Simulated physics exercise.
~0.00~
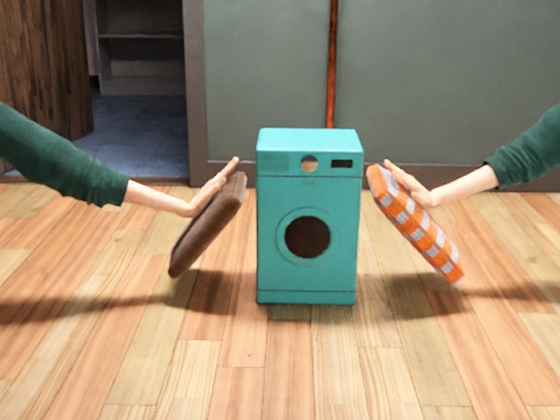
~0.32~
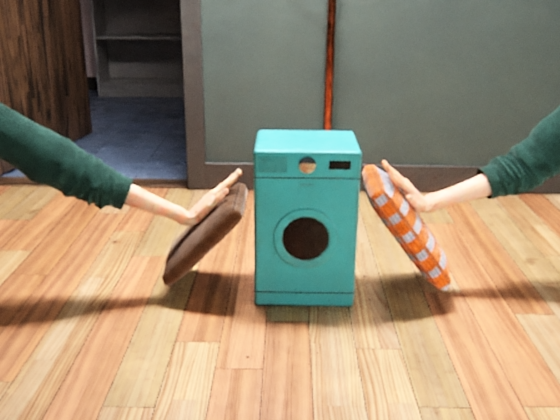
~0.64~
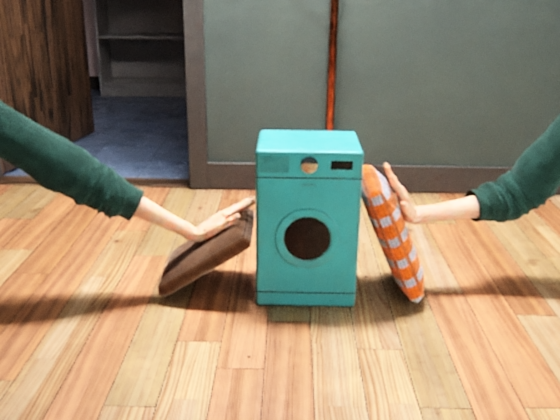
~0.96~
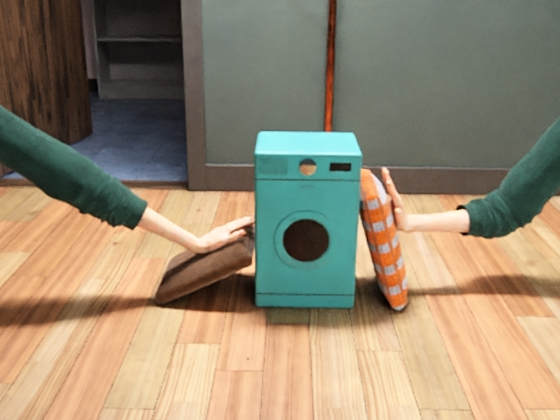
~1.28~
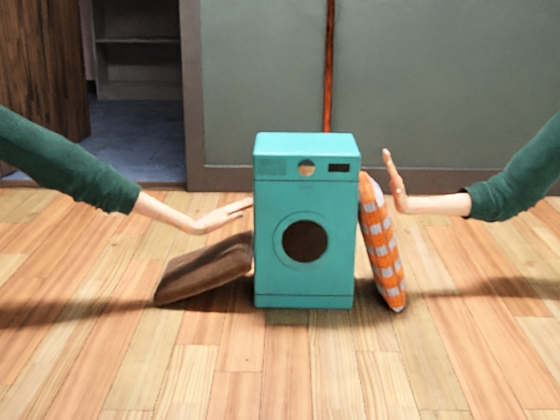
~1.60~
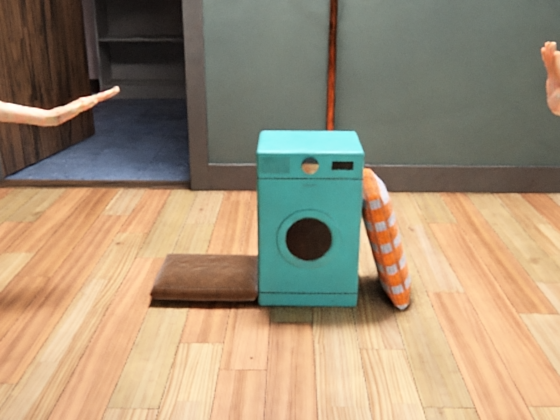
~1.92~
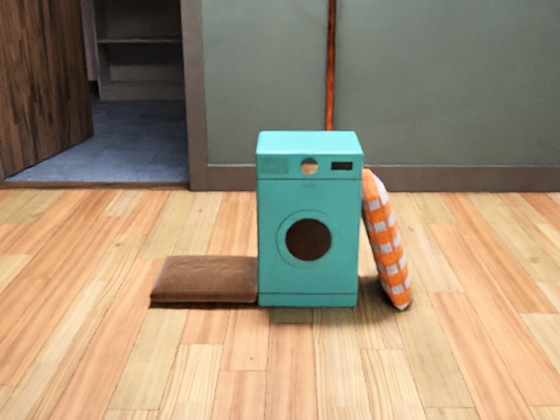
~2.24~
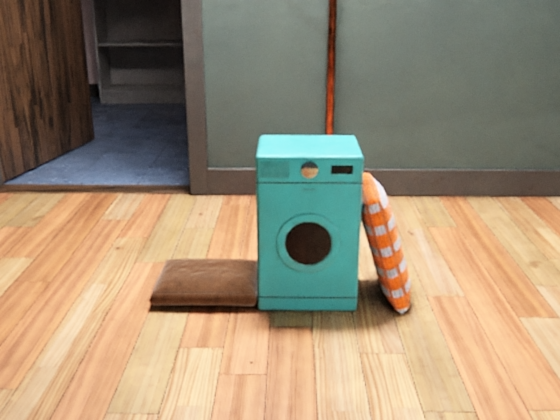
A brown soft bag and an orange checked pillow are pressed by two hands against opposite sides of a turquoise machine, then released as the hands withdraw. The bag slumps flat on the wooden floor at left, while the pillow stays leaning against the machine's right side.
